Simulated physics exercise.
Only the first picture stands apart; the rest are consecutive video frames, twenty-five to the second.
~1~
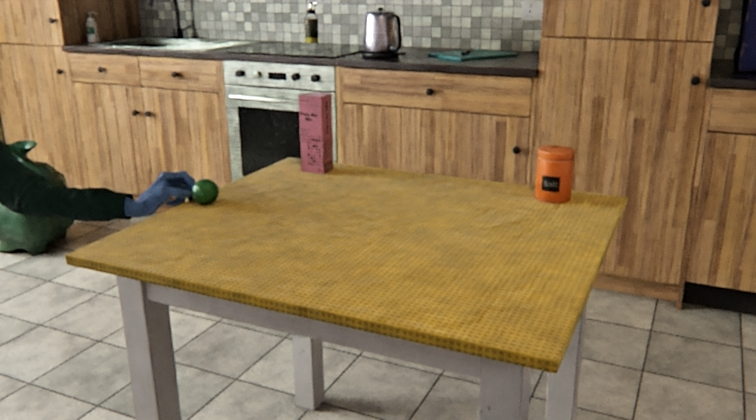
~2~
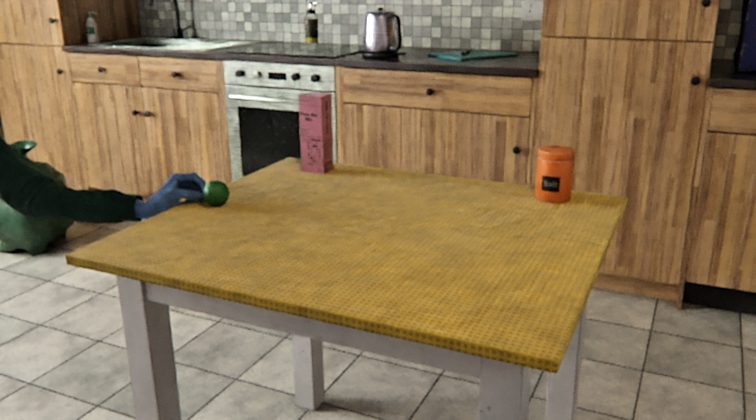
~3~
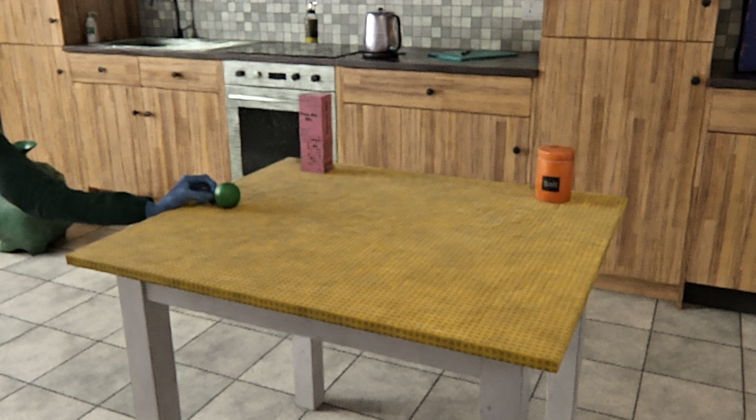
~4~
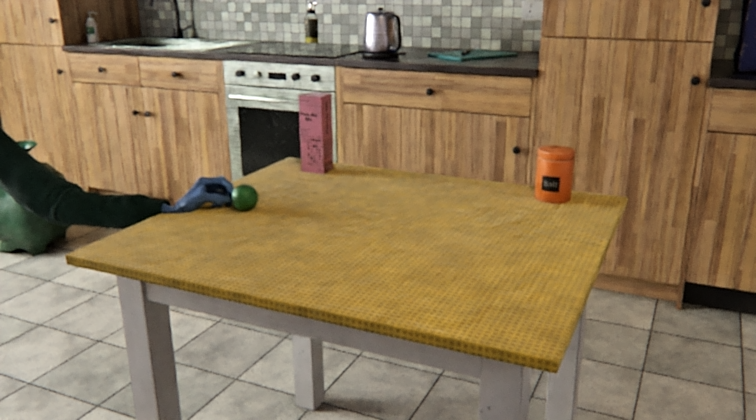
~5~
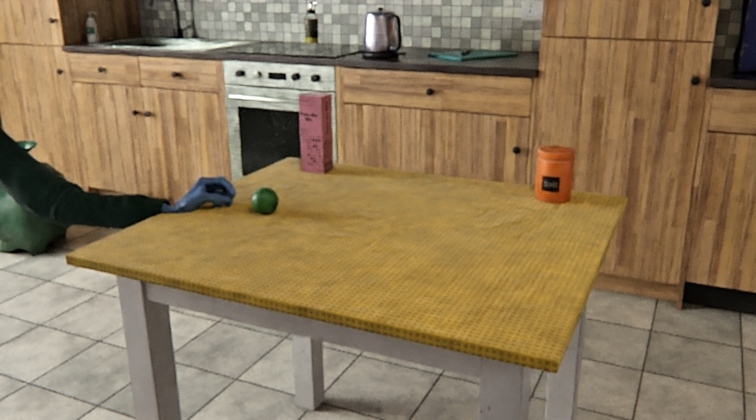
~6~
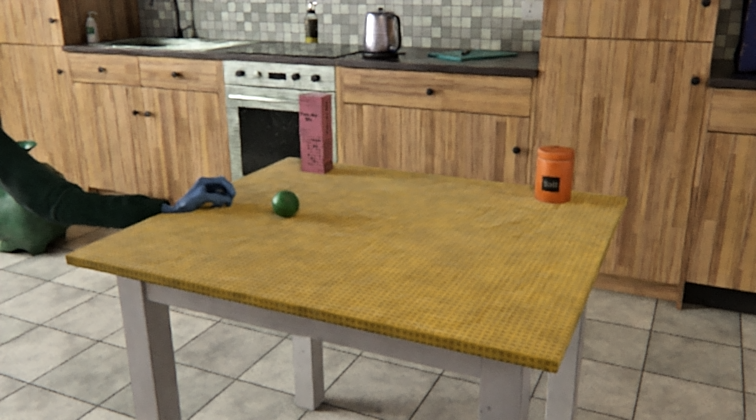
The video shows a gloved hand at the left side of a yellow-topped table pushing a green ball to the right and releasing it, after which the ball rolls farther rightward while a pink box and orange canister stay still.
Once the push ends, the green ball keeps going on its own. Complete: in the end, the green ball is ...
... off the table.
Then, 0.20 s on from there, green ball shifted well along near (395, 220).
Then, 0.50 s on from there, green ball shifted well along near (581, 248).
Then, 0.70 s on from there, green ball now off the table.
Then, 1.00 s on from there, things are still on the move.
In the end, off the table, green ball.
